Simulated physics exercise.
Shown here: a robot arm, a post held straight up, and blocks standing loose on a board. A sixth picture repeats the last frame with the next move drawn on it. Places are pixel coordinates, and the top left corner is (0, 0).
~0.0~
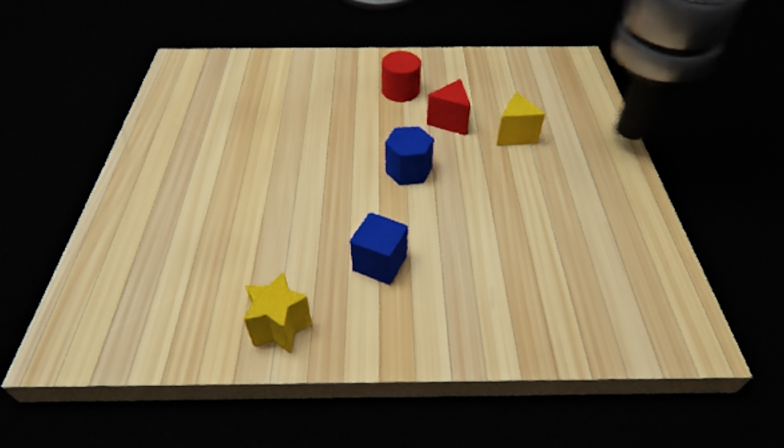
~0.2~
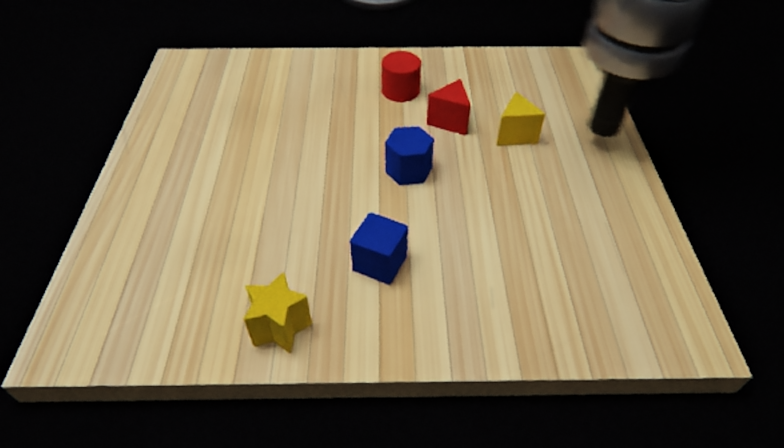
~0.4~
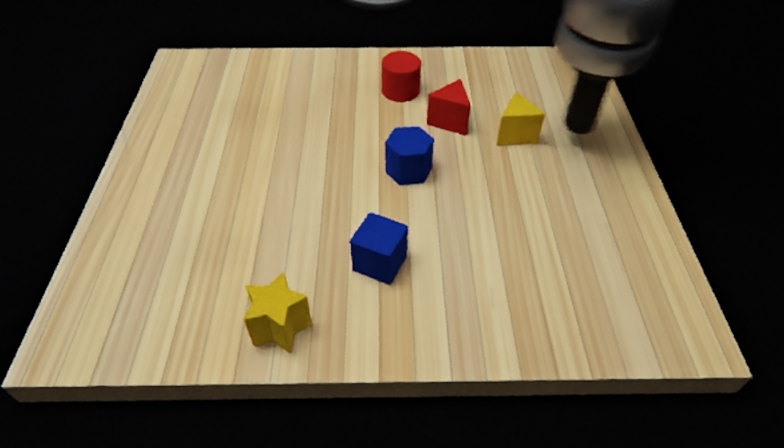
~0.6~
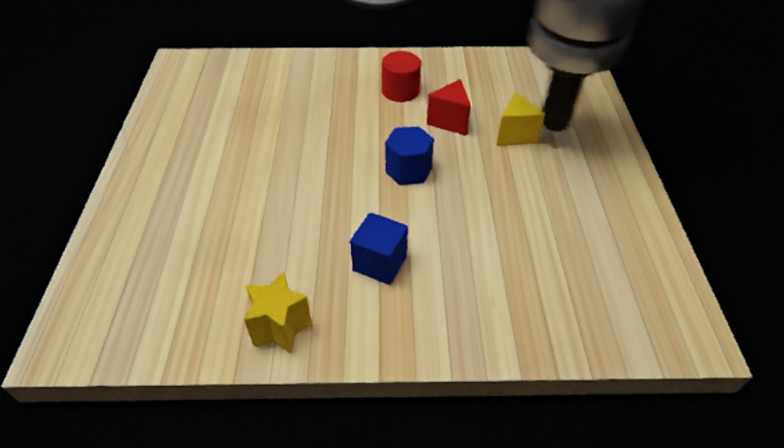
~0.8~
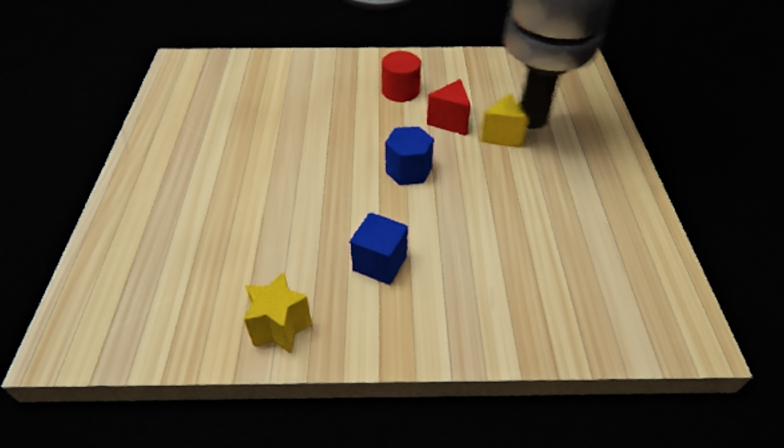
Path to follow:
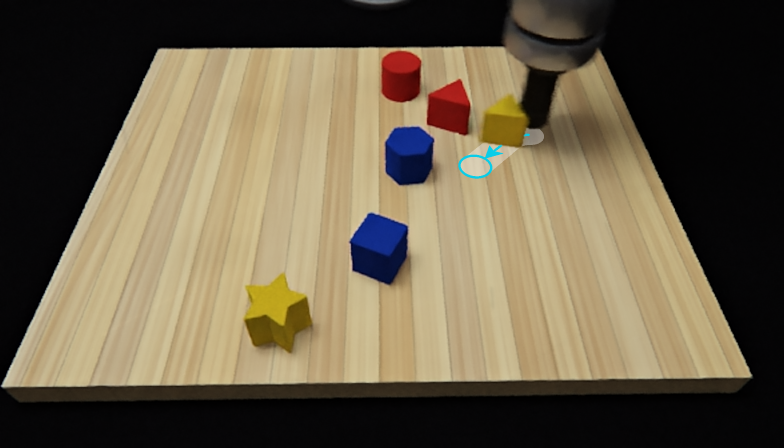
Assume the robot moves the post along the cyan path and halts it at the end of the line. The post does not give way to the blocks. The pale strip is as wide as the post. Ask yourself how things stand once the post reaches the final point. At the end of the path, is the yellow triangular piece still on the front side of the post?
The answer is no.
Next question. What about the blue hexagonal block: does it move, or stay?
Stays put.
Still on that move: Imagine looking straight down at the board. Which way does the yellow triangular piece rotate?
It goes round the way clock hands do.
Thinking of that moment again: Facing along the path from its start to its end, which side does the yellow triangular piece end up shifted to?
Towards the right-hand side.
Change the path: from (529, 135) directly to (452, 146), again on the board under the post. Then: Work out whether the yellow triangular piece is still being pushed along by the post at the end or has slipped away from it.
Still being pushed.
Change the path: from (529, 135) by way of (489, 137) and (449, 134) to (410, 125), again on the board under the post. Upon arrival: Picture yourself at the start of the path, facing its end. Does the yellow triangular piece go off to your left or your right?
It moves left.
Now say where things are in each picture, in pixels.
In the first picture, post's lower end (630, 131); blue hexagonal block (410, 140); red triangular piece (453, 92); yellow triangular piece (521, 107).
In the second picture, post (604, 128); blocks still.
In the third picture, post (578, 126); blocks still.
In the fourth picture, post (554, 123); blocks still.
In the fifth picture, post (532, 121); blue hexagonal block (410, 140); red triangular piece (453, 92); yellow triangular piece (507, 107).
Drawn move, from (529, 135) via (507, 141) and (491, 153), ending at (475, 166).
The first path, step by step. Halfway along, post (501, 133); yellow triangular piece (474, 114), turned 35° clockwise.
At the end, post (477, 152); blue hexagonal block still; red triangular piece still; yellow triangular piece (464, 117), turned 60° clockwise.
